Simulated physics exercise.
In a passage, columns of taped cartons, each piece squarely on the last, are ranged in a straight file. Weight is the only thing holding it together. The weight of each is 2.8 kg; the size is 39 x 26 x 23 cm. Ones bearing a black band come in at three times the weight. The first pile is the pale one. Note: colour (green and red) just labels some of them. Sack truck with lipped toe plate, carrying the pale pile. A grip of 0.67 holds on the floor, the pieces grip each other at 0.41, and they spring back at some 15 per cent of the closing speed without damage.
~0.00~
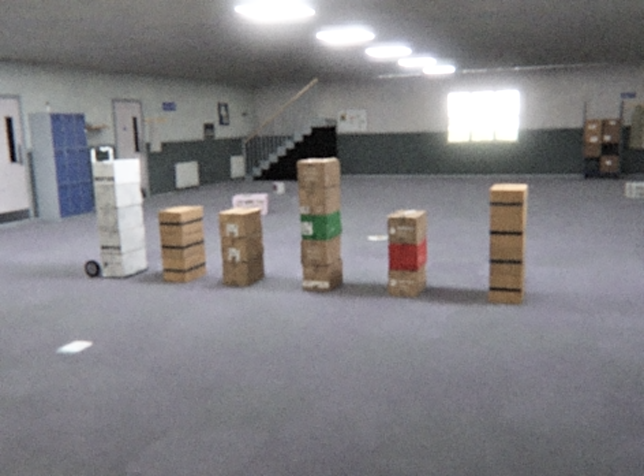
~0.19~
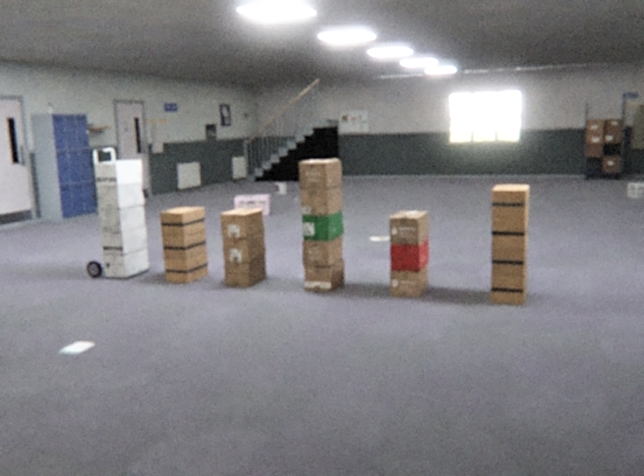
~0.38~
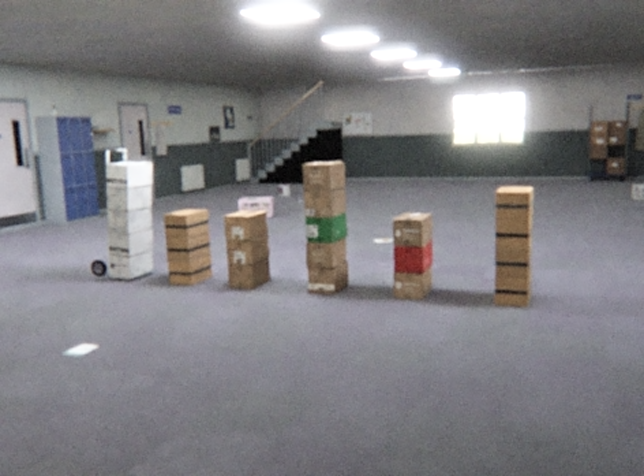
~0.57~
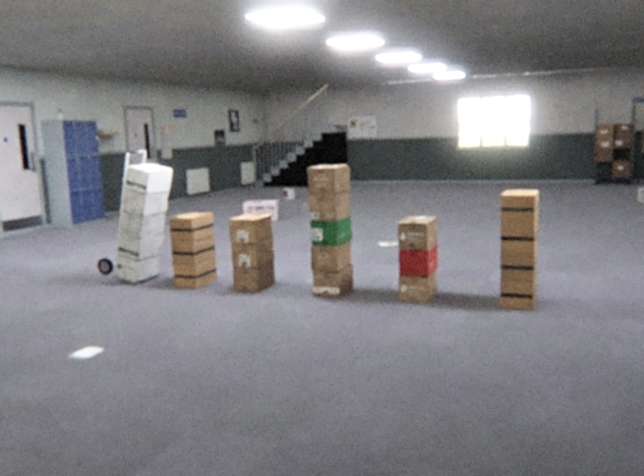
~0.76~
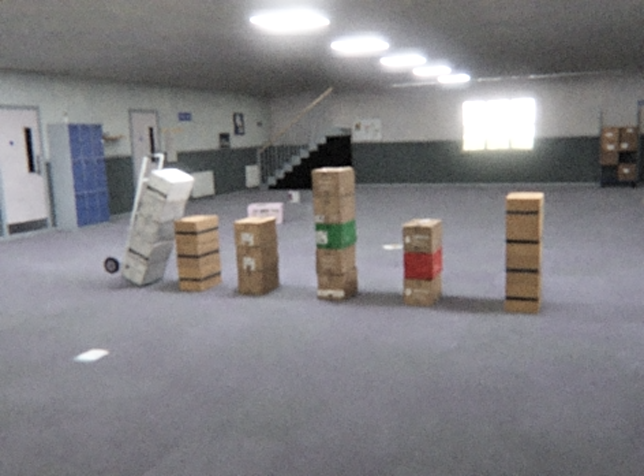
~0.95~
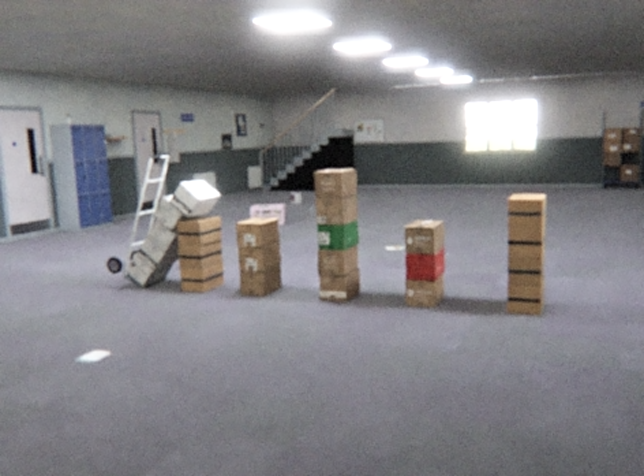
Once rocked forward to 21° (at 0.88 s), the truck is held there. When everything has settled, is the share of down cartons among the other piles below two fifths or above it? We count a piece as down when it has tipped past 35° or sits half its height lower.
It is below two fifths.
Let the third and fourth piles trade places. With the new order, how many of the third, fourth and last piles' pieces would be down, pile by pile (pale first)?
Down per pile: Third 0, fourth 0, last 0.
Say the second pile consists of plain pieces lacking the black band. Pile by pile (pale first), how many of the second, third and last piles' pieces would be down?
Pieces down: Second pile 3, third pile 2, last pile 0.
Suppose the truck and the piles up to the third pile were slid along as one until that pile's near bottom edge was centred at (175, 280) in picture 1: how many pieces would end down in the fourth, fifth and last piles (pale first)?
Fourth 0, fifth 0, last 0.
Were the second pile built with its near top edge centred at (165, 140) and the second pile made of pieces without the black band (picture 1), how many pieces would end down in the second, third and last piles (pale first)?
Counts down - second: 6; third: 3; last: 0.
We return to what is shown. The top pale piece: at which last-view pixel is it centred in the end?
At about (238, 278).
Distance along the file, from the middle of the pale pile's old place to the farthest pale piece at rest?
Around 110 centimetres.
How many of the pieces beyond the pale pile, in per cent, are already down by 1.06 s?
0 per cent.
After 1.06 s, 5 of the pale pile down; none of the 18 other cartons down, 1 disturbed.
After 1.38 s, 5 of the pale pile down; none of the 18 other cartons down, 2 disturbed.
At rest (1.9 s), 5 of the pale pile down; none of the 18 other cartons down, 2 disturbed; green carton unmoved; red carton unmoved. That is 0 per cent. As the last picture would show them, middles, green carton near (339, 234), red carton near (425, 263).
